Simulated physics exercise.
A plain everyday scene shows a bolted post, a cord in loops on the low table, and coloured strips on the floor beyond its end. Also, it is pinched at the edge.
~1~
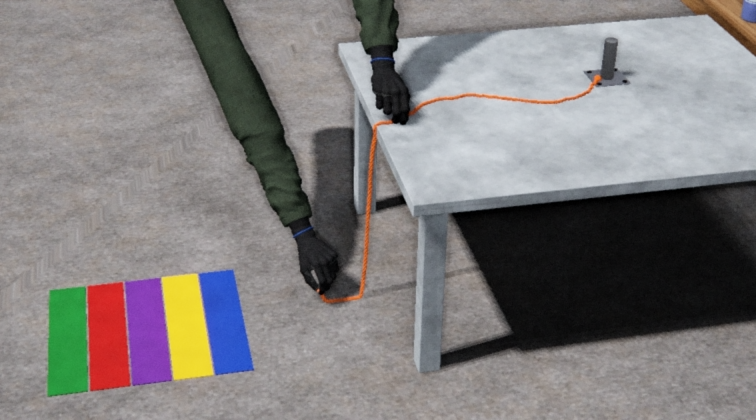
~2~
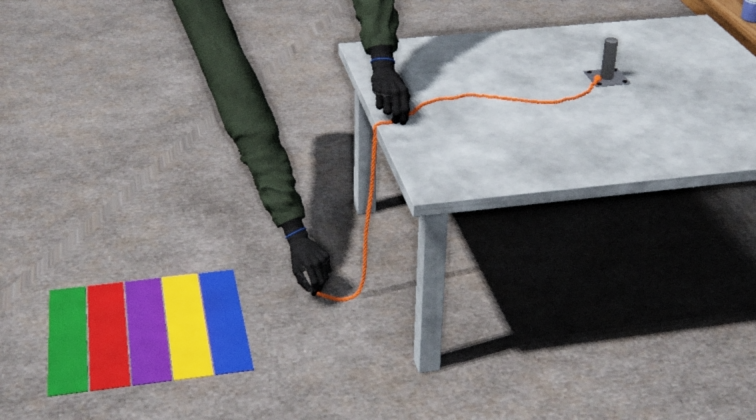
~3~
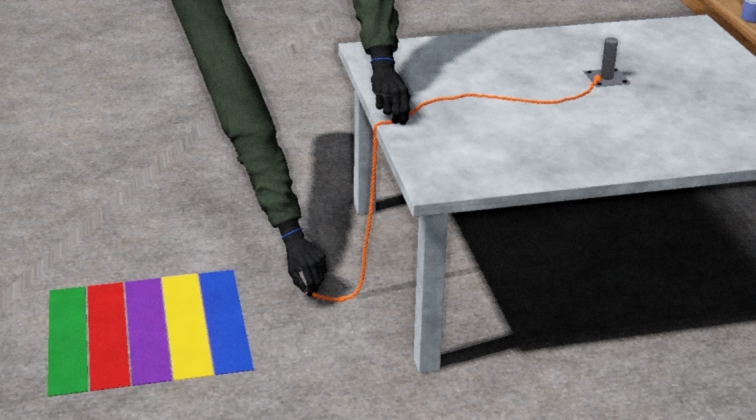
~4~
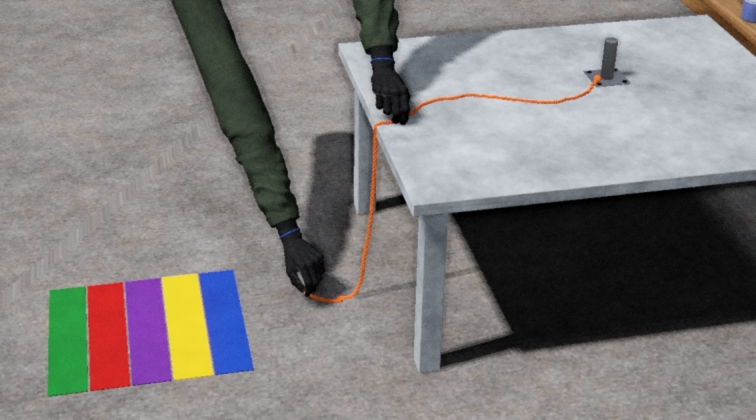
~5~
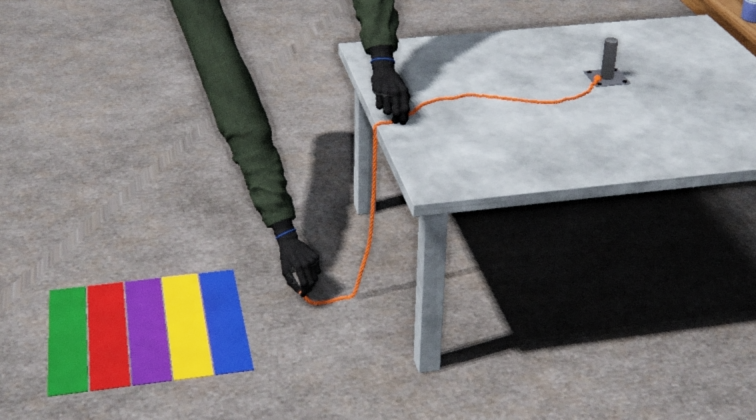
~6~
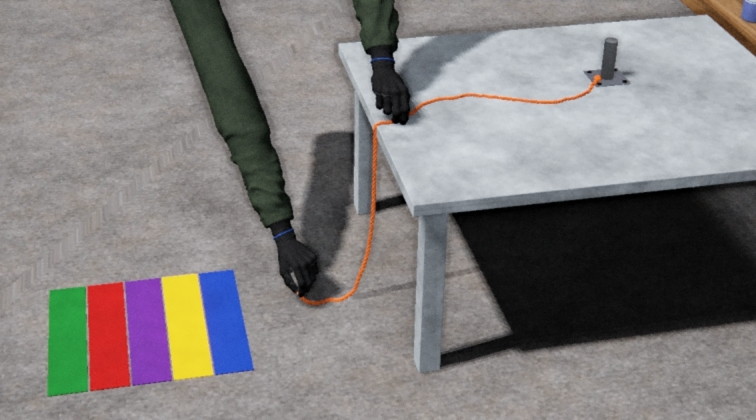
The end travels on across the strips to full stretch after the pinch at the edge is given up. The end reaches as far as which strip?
As far as the purple strip.
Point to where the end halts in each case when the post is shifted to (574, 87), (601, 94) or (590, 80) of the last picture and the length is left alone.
Places per try: (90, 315); (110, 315); (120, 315).
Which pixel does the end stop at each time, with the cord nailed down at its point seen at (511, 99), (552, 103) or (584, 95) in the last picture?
Taking them in turn, I'd expect around (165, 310), (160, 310) and finally (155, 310).
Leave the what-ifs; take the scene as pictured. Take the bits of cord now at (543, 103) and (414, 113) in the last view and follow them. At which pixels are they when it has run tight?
The first ends at (516, 92) and the second at (381, 118).
Soon after, end near (203, 304); over yellow.
After that, end near (163, 308); over purple.
At the stop, end near (139, 311); over purple. It gets as far as the purple strip.
